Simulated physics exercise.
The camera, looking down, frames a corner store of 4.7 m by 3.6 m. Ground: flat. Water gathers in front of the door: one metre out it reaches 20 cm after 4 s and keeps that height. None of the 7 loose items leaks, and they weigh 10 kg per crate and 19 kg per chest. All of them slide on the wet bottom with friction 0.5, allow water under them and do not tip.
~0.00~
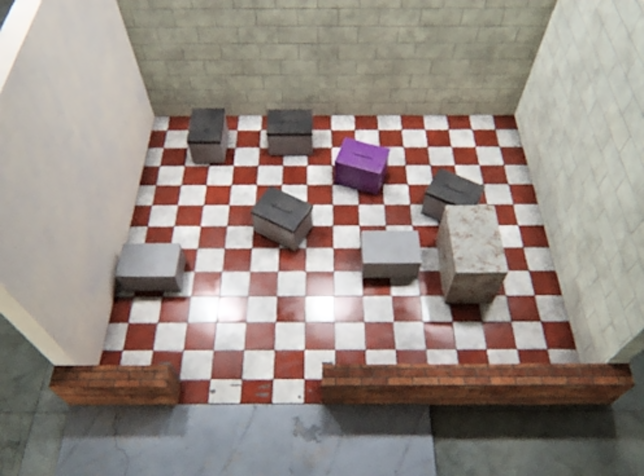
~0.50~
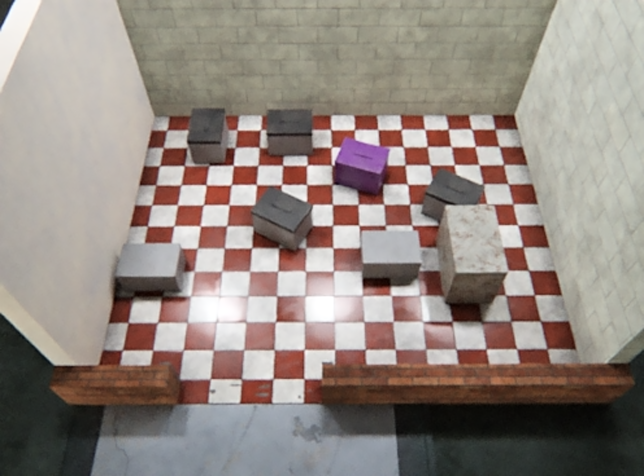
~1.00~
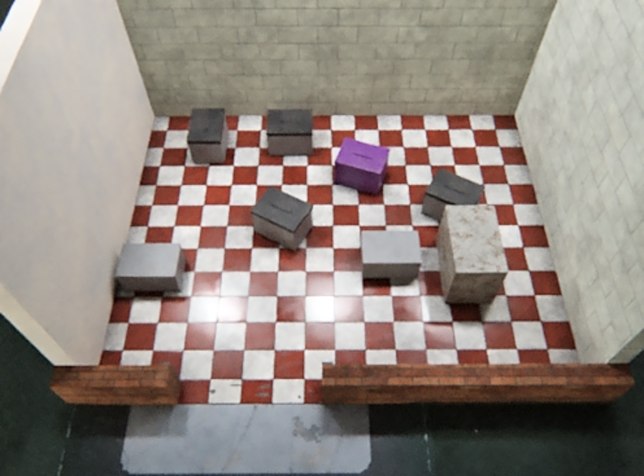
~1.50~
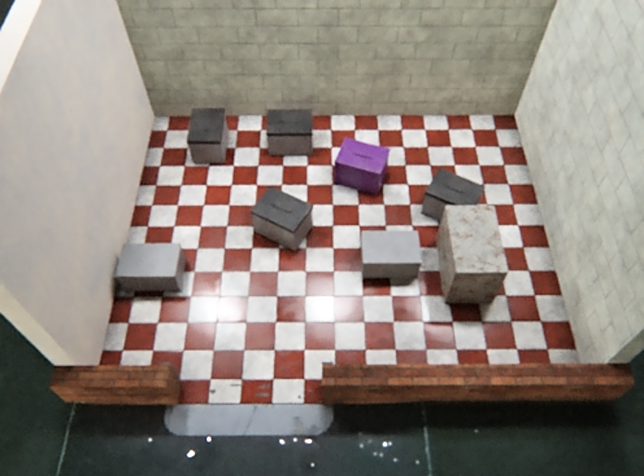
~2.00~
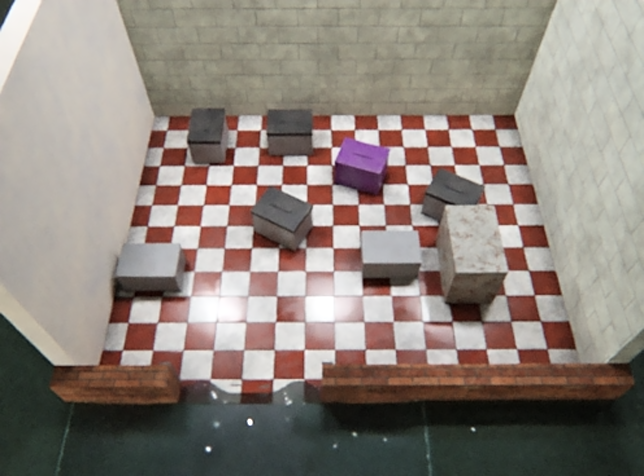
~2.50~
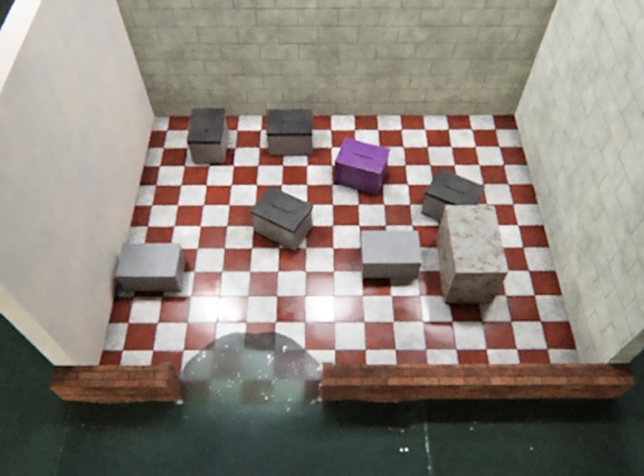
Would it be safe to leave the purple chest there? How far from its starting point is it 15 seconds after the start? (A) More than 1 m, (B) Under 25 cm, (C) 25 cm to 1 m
The answer is A.
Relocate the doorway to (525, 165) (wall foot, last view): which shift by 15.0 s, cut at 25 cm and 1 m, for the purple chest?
The purple chest drifts well away.
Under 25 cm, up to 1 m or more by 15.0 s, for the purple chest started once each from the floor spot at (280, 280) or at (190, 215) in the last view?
In that order: It goes a long way; it goes a long way.
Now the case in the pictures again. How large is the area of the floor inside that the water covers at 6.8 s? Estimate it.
My estimate is roughly 12 m2.
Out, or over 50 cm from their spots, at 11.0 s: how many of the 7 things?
5 of them.
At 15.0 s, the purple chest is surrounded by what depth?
I'd put it at about 13 cm.
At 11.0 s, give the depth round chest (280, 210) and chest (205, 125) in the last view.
I'd estimate 10 cm for the first and 13 cm for the second.
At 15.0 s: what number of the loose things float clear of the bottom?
By my count, 7.
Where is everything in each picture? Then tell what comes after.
The purple chest at (363, 155), on the bottom; water covers 0.0 m2; 0 of 7 have shifted, in the first frame.
The purple chest at (363, 155) rests on the ground; water covers 0.0 m2; 0 of 7 have shifted, in the second frame.
The purple chest at (363, 155), on the bottom; water covers 0.0 m2; 0 of 7 have shifted, in the third frame.
The purple chest at (363, 155), on the bottom; water covers 0.0 m2; 0 of 7 have shifted, in the fourth frame.
The purple chest at (363, 155), on the bottom; 0.0 m2 under water; 0 of 7 have shifted, in the fifth frame.
The purple chest at (363, 155), on the bottom; 0.5 m2 under water; 0 of 7 have shifted, in the sixth frame.
After 3.5 s the purple chest is near (363, 155), 0.0 m from its start, aground; 0 afloat.
After 6.8 s the purple chest is near (363, 155), 0.0 m from its start, aground; 3 afloat.
After 11.0 s the purple chest is near (463, 145), 1.2 m from its start, afloat; 5 afloat.
After 15.0 s the purple chest is near (547, 308), 2.6 m from its start, afloat; 7 afloat.
